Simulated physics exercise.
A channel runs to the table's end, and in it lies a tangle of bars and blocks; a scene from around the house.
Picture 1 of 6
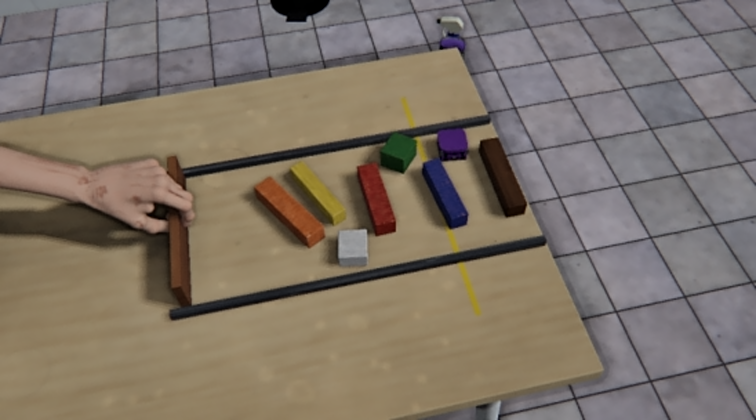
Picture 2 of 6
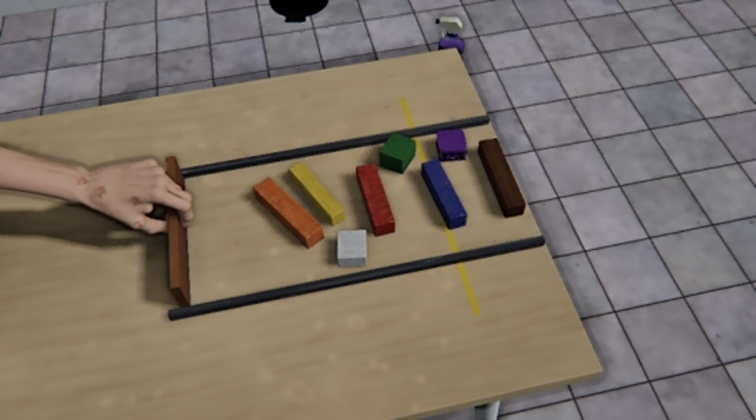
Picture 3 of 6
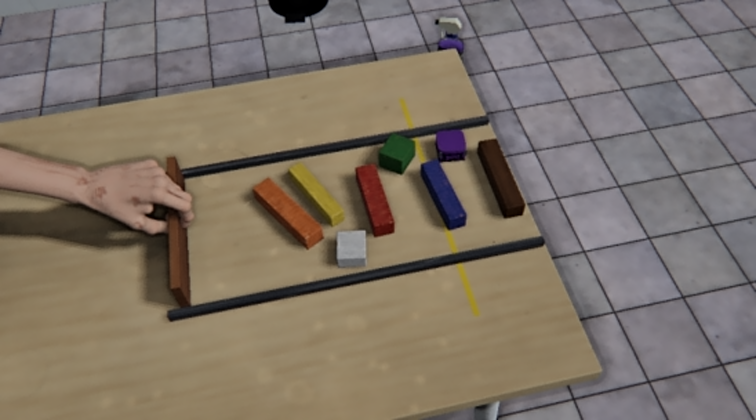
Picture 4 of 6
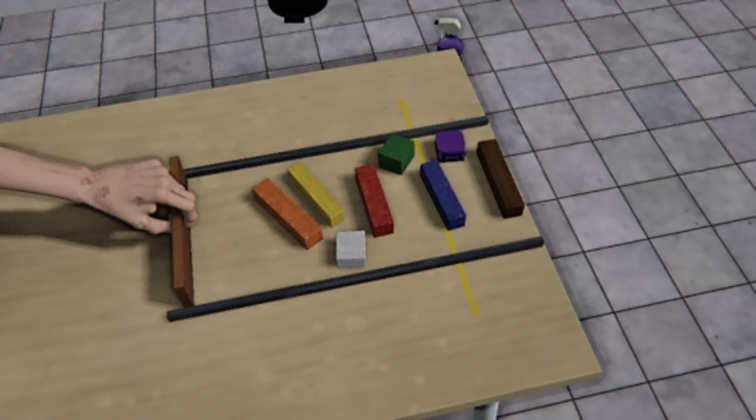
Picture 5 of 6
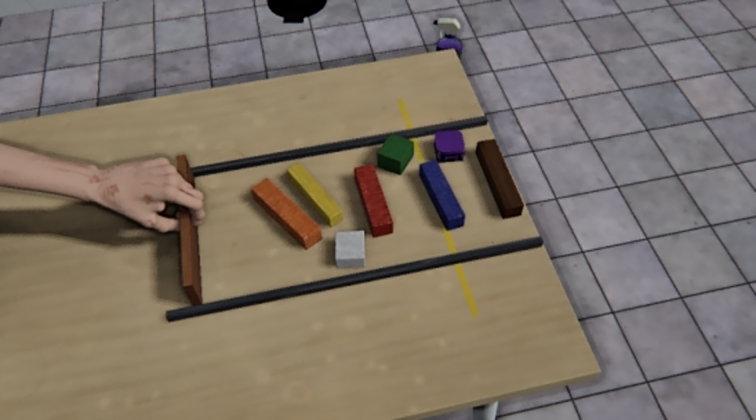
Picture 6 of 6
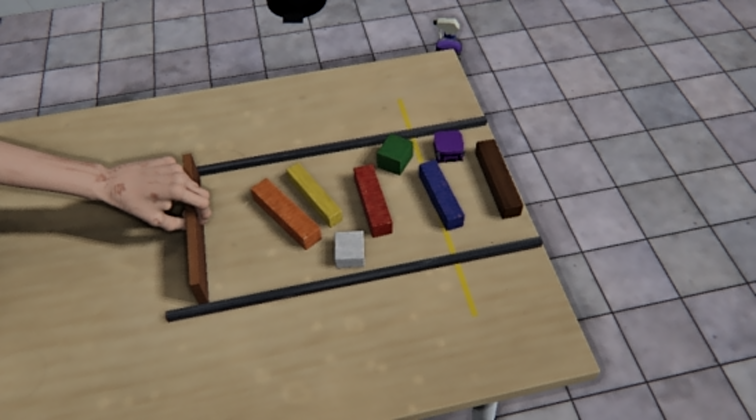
A hand holding a wooden board still, then sliding it slightly right between dark rails towards motionless colored bars and blocks.
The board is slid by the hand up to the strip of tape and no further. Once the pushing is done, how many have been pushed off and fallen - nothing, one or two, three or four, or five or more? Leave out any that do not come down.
The number going over the edge will be one or at most two.
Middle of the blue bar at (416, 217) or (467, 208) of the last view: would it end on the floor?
The blue bar holds on; holds on.
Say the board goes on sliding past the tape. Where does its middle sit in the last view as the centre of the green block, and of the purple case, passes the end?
The green block gives roughly (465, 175), the purple case roughly (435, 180).
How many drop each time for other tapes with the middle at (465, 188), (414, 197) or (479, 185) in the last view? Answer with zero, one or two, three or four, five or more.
Counts for the three tries are three or four, zero and five or over.
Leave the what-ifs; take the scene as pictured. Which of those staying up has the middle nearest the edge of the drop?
Purple case.
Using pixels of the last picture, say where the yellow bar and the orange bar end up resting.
Going in order: First (453, 167), then (442, 187).
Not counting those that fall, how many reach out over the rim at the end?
Overhang count: 1.
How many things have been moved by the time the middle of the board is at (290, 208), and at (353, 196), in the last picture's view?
2 by the first point, 5 by the second.
Soon after, none off yet; brown stick at rest near (498, 178); purple case at rest near (449, 147); blue bar at rest near (441, 194).
At rest, the number that fall off is one or two; fallen, brown stick.
